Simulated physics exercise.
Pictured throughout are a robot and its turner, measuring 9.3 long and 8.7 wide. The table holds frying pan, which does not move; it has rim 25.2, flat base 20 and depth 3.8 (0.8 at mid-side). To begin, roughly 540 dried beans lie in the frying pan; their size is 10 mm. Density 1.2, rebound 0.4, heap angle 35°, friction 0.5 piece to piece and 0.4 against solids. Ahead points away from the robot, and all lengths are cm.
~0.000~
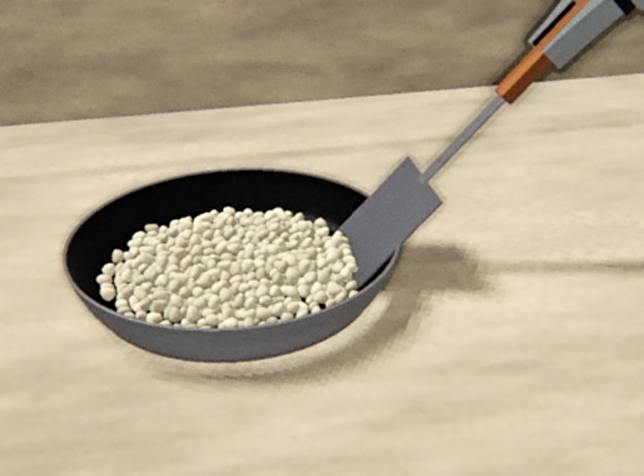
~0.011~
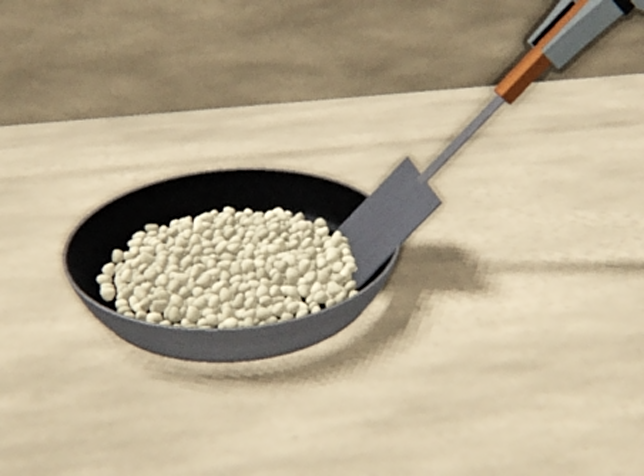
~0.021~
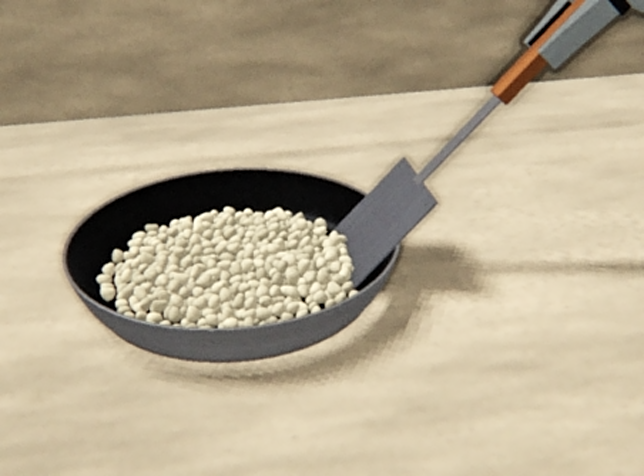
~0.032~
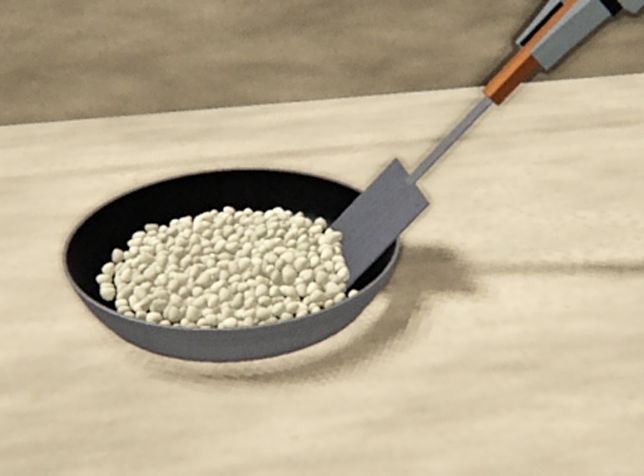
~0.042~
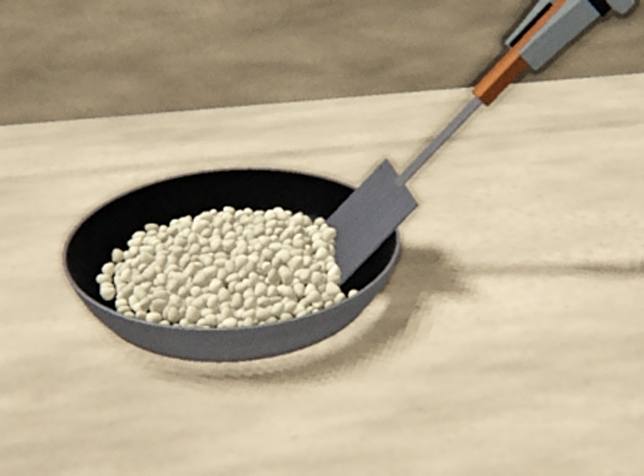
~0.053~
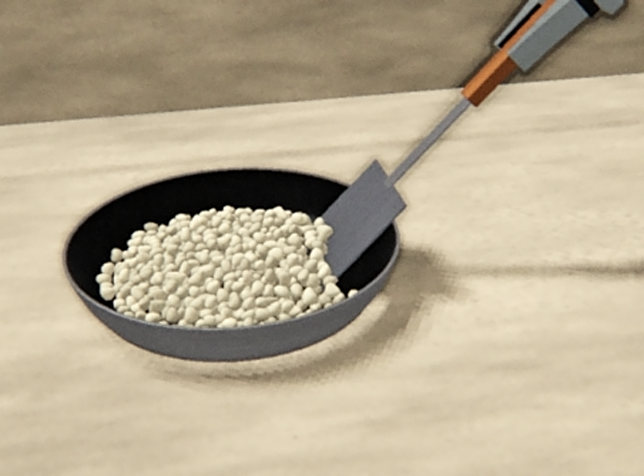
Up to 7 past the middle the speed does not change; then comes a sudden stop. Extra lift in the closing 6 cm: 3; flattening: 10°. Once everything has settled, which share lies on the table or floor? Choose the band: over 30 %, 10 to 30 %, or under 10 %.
Under 10 %.
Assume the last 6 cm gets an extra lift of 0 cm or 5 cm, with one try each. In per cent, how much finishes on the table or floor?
Roughly 0 % and then 10 %.
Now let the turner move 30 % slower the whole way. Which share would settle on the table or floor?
Near 0 %.
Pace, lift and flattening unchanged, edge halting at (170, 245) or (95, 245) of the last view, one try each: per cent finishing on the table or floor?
0 % and 25 %.
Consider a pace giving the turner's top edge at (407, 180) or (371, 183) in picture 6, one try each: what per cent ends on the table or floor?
Around 0 per cent, then around 20 per cent.
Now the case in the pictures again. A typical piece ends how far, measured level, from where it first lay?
Some 4 cm.
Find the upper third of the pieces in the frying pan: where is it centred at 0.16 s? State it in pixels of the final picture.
Near pixel (169, 257).
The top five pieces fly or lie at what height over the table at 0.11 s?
Roughly 4 centimetres.
By 0.11 s, sloping 46°, highest piece 4 above the table; 538 in the frying pan.
By 0.16 s, sloping 43°, highest piece 5 above the table; 538 in the frying pan.
By 0.39 s, sloping 36°, highest piece 5 above the table; 502 in the frying pan, 35 on the table or floor, 1 on the blade or in flight.
By 1.44 s, sloping 36°, highest piece 5 above the table; 501 in the frying pan, 37 on the table or floor.
Final count, 501 in the frying pan, 37 on the table or floor. That is 7 % on the table or floor.
